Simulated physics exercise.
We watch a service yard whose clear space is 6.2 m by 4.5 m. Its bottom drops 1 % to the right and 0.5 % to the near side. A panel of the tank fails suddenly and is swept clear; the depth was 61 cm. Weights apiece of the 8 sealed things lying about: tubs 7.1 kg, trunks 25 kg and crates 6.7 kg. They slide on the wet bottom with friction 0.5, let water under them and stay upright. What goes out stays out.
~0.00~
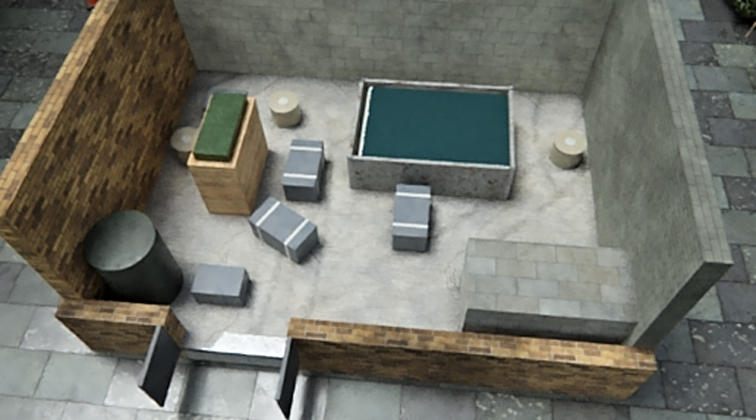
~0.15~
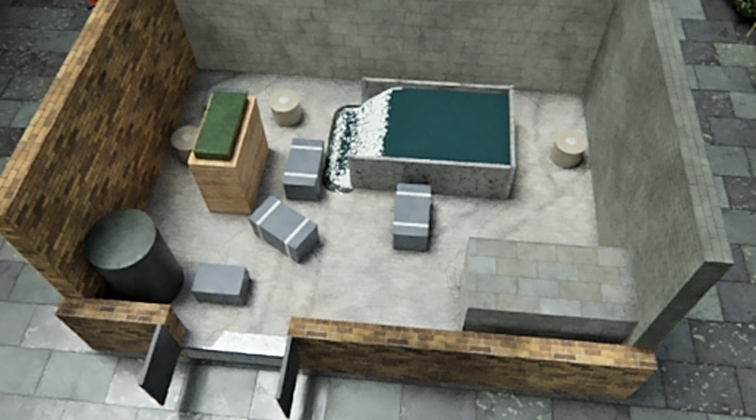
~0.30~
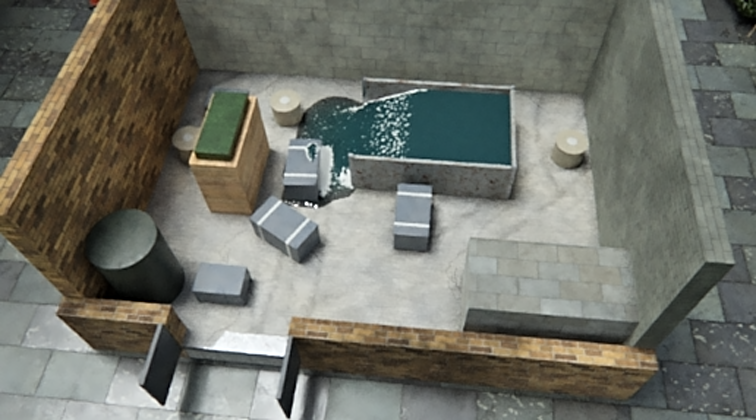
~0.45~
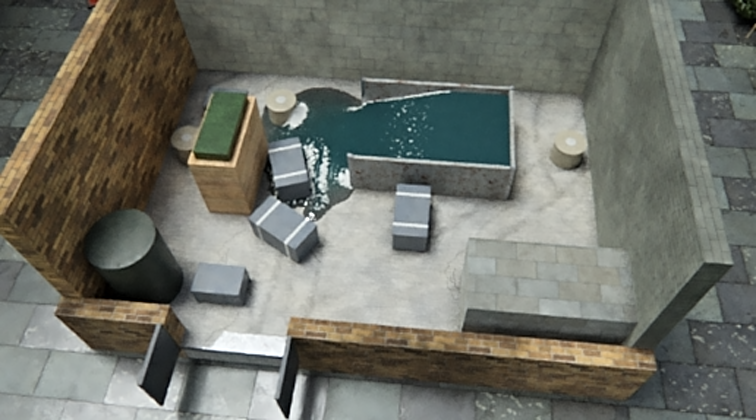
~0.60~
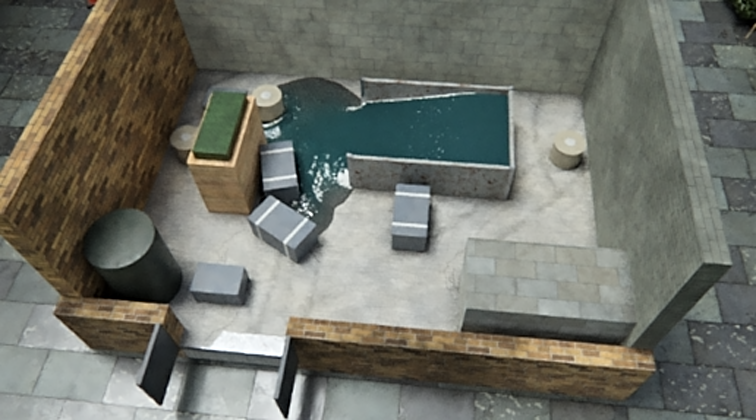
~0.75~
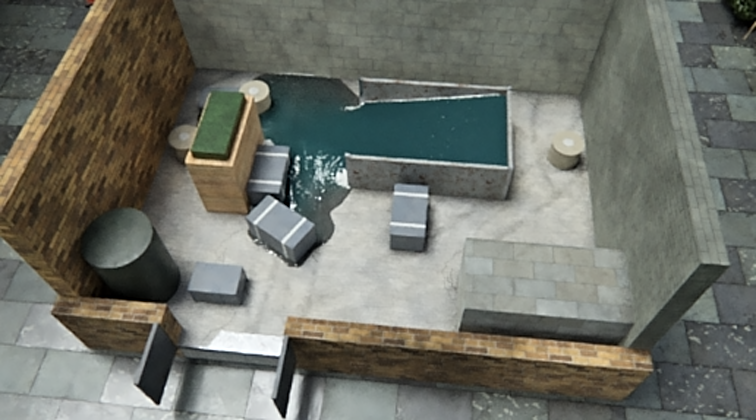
Dark green water burst out of the left end of a stone tank and spread across the walled yard's floor, pushing a grey crate left toward the wooden cabinet, then shifting a small round tub.
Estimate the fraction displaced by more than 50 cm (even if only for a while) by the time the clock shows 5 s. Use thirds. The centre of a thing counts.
Share: Two thirds or above.
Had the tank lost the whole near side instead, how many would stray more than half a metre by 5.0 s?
In that case 4 of them.
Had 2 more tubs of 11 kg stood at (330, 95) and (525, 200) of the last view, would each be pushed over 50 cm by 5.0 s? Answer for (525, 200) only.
It is under.
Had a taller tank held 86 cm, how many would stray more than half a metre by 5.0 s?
In that case 6 of them.
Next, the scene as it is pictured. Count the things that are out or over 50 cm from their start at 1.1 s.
1 of them.
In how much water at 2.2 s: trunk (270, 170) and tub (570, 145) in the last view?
Roughly 9 and 0 cm.
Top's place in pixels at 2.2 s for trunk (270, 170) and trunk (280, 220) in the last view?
Around (277, 257) and (274, 311).
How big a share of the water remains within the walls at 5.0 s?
About 92 per cent.
After 1.1 s 1 of 8 are over 50 cm from their spots; 1 afloat.
After 2.2 s 6 of 8 are over 50 cm from their spots; 3 afloat.
After 3.5 s 6 of 8 are over 50 cm from their spots; 4 afloat.
After 5.0 s 5 of 8 are over 50 cm from their spots, and 6 have been at some point; 3 afloat.
